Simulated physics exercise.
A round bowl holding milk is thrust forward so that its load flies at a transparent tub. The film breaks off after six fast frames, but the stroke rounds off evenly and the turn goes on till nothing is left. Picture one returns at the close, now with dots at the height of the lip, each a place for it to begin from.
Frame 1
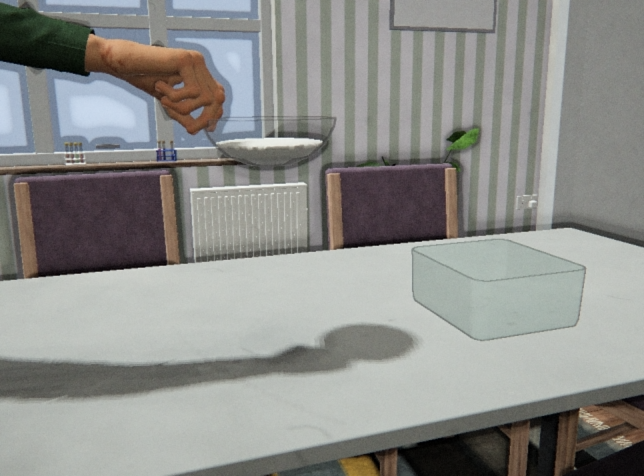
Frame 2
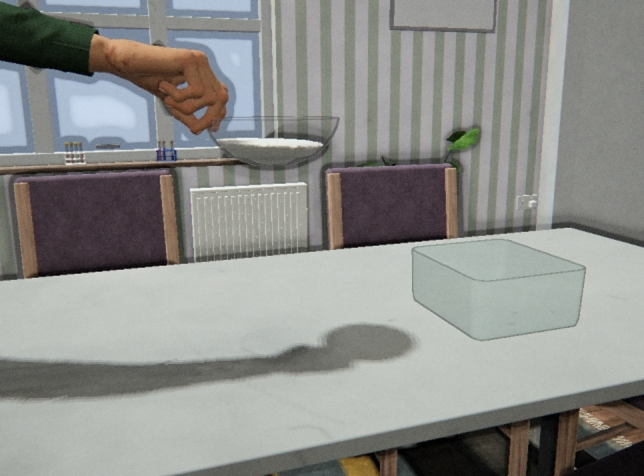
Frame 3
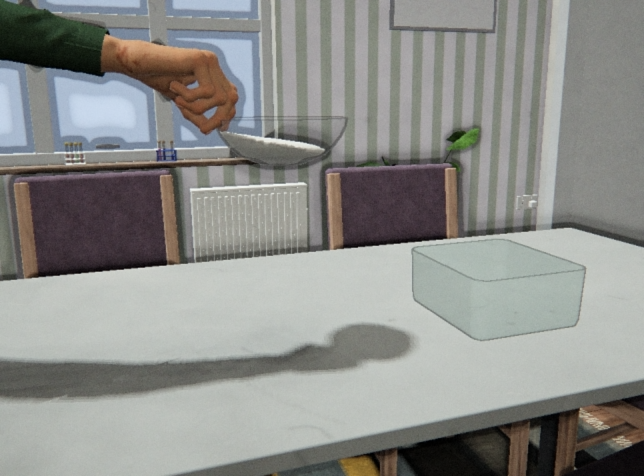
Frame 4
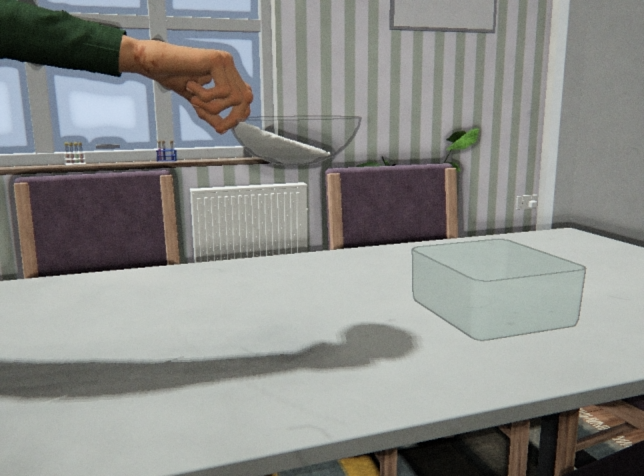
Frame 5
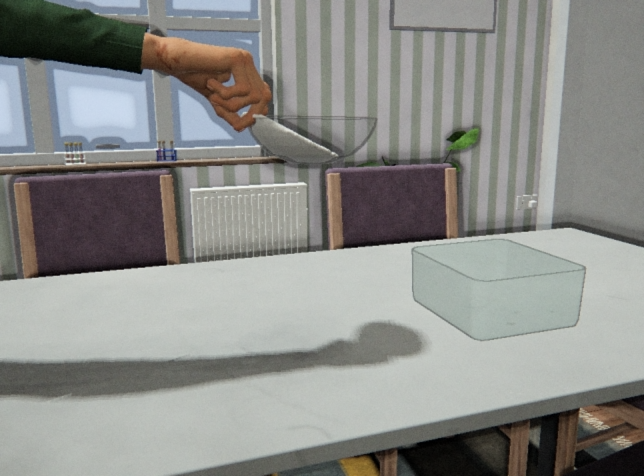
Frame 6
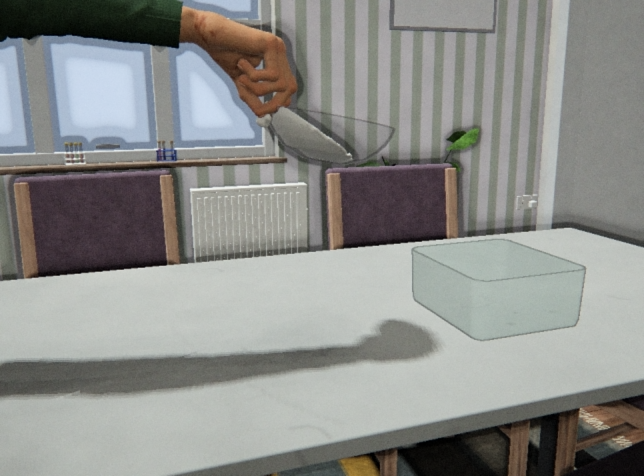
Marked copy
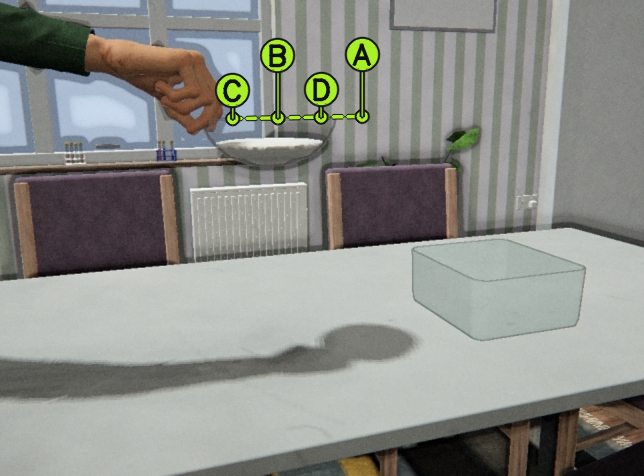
The video shows a hand in a green sleeve holding a clear round bowl of white milk above a table with a transparent tub, moving it gradually to the right as the milk slants up the bowl's left side.
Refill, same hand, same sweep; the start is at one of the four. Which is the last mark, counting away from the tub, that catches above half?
Take A.
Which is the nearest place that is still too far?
D it is.
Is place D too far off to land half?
Yes.
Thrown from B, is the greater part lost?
Yes.
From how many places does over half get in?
One of the four.
In lime, A at (362, 116); B at (277, 117); C at (232, 118); D at (321, 117).
For place A, about 71 % lands in the tub, 19 % falls short and 10 % goes beside or beyond.
For place B, about 1 % lands in the tub, 98 % falls short.
For place C, about 0 % lands in the tub, 100 % falls short.
For place D, about 26 % lands in the tub, 70 % falls short and 4 % goes beside or beyond.
